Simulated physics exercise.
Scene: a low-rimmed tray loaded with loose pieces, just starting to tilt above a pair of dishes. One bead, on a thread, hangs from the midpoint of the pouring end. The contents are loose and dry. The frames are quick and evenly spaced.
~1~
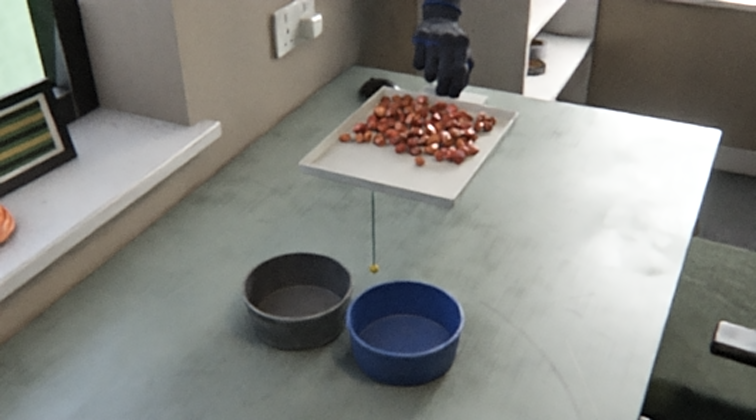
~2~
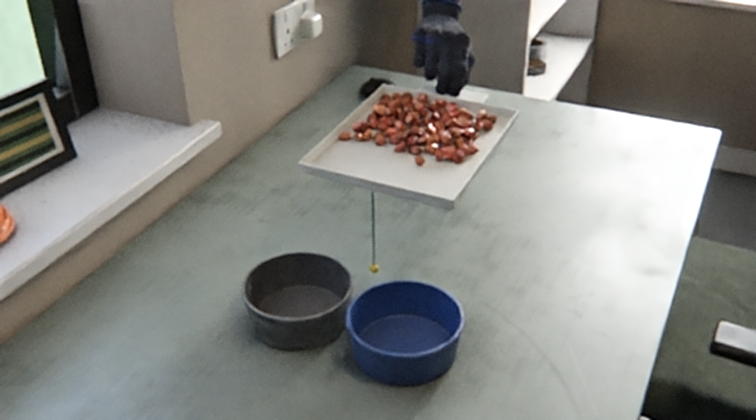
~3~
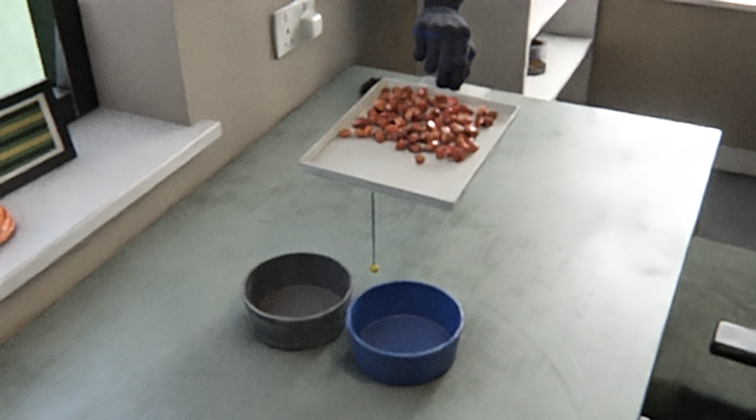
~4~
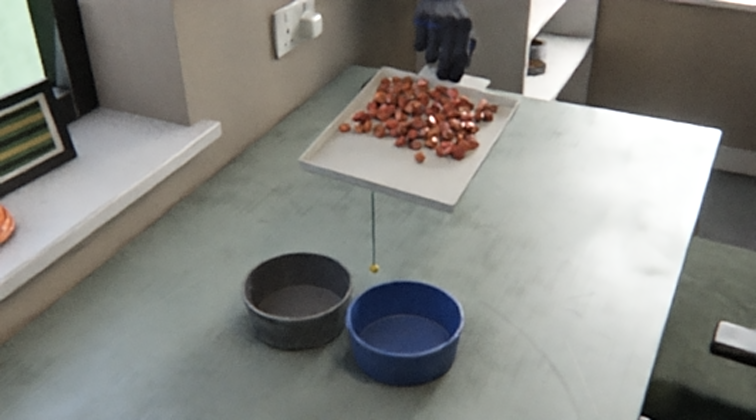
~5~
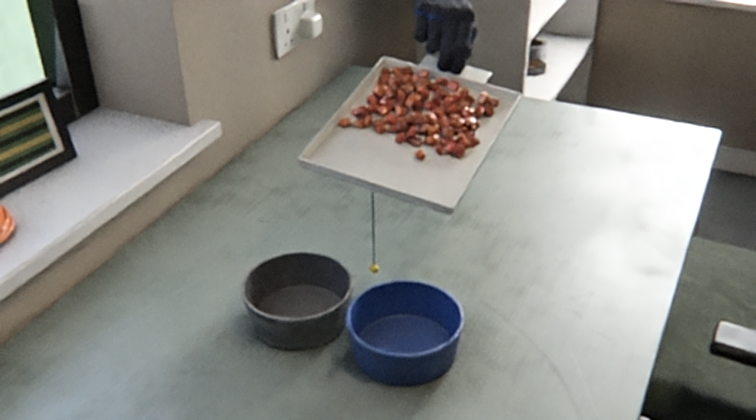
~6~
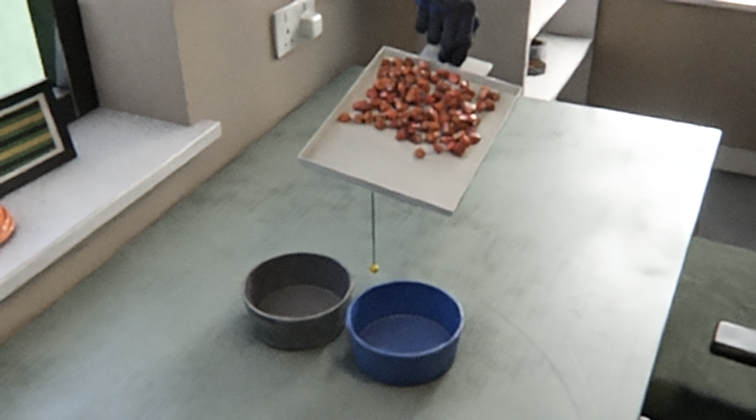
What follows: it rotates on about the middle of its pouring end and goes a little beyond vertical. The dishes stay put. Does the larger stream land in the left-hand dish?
No, it lands in the right-hand dish.
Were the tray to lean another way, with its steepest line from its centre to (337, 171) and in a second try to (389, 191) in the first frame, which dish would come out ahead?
One: The dish on the left. Two: The right one.
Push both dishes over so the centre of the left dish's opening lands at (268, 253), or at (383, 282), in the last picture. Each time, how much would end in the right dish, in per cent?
In order, 20 % and 30 %.
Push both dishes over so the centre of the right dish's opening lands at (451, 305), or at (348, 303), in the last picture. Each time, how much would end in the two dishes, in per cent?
About 90 % and 20 %.
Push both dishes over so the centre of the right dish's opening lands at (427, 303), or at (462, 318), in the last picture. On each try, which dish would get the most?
The dish to the right; the dish to the right.
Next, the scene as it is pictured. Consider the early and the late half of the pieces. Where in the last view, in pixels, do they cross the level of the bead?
The opening half passes (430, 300), the closing half (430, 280).
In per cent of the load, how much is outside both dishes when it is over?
Close to 10 percent, I reckon.
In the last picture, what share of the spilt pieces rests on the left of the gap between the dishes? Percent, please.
About 0 per cent.
Soon after the last picture, tray tipped steeply; most on the tray; a small part in the air.
A little later, tray tipped right over; about a third on the tray; about half in the right dish; a small part outside both; a small part in the air.
Later still, tray tipped past a quarter turn; most in the right dish; a small part outside both.
At rest, tray tipped past a quarter turn; most in the right dish; none in the left dish; a small part outside both.
